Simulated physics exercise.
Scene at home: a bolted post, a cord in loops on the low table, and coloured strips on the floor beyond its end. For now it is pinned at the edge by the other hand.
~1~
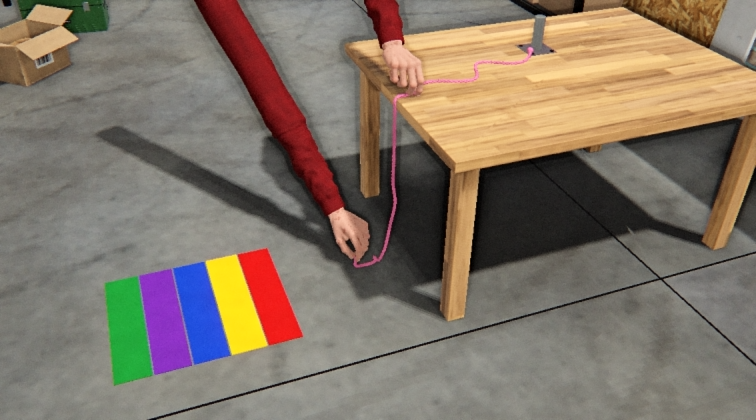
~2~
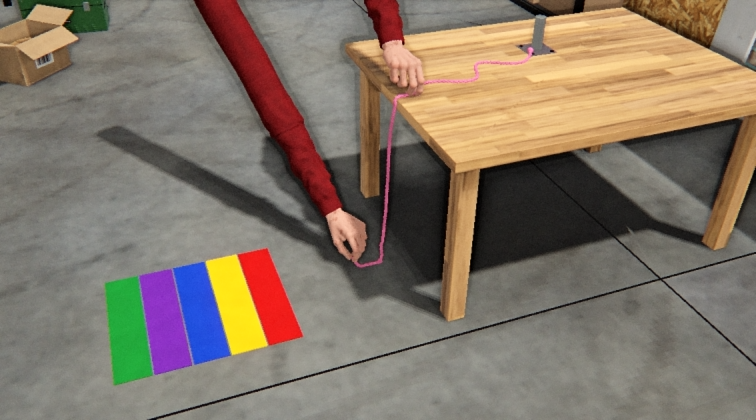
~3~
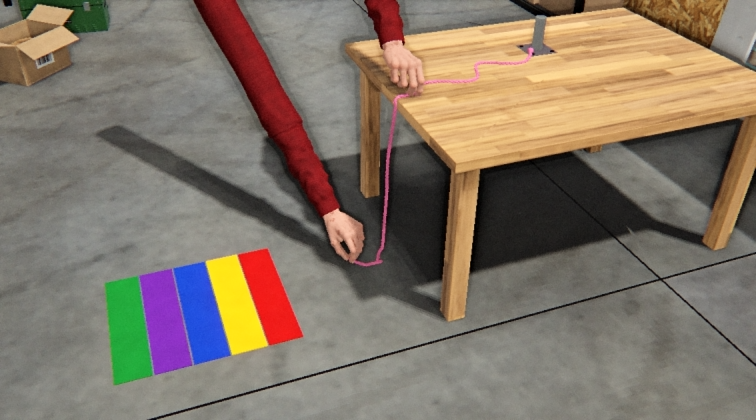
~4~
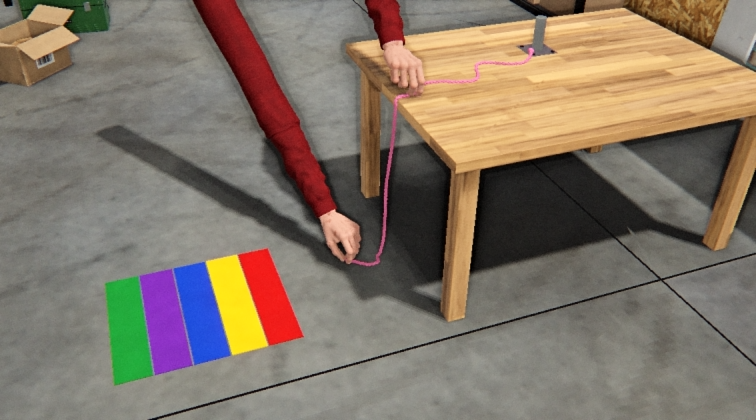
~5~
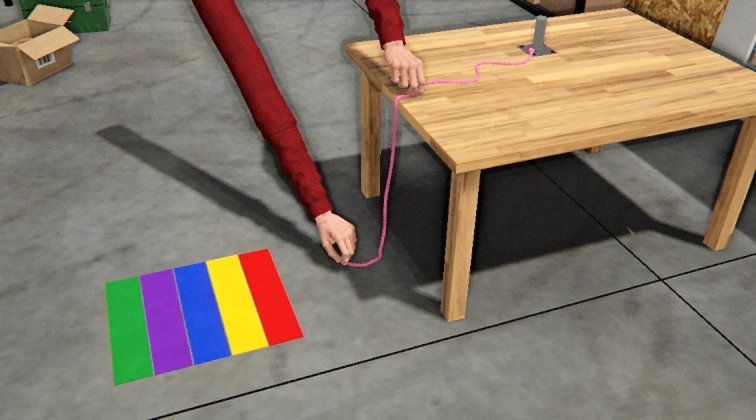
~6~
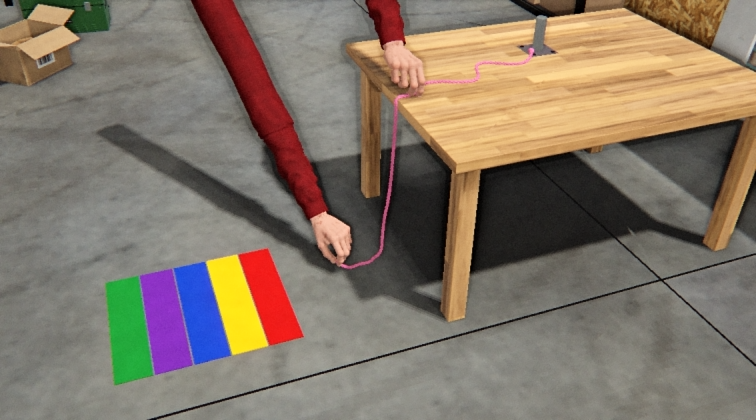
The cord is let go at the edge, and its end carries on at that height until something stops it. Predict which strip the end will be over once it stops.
I would say the blue strip.
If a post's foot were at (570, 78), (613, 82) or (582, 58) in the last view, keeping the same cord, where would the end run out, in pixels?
Around (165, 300), (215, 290) and (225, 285).
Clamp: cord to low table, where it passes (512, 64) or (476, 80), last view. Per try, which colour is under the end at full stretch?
Blue; yellow.
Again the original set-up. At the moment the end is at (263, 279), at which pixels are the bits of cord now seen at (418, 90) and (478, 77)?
Approx. (392, 105); approx. (448, 78).
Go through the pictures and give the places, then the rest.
In the first picture, end (355, 257); red (280, 323); yellow (244, 332); blue (208, 341); purple (170, 350); green (131, 360).
In the second picture, end (352, 258); cord through (525, 61) (476, 71) (426, 83) (392, 123) (387, 188) (382, 244).
In the third picture, end (349, 259).
In the fourth picture, end (346, 260); cord through (525, 62) (477, 71) (427, 83) (394, 123) (386, 188) (382, 245).
In the fifth picture, end (342, 261).
In the sixth picture, end (337, 262); cord through (526, 62) (477, 71) (427, 83) (395, 123) (390, 188) (382, 245).
Soon after, end near (263, 279); over red.
After that, end near (217, 289); over yellow.
At the stop, end near (189, 295); over blue. The blue one.
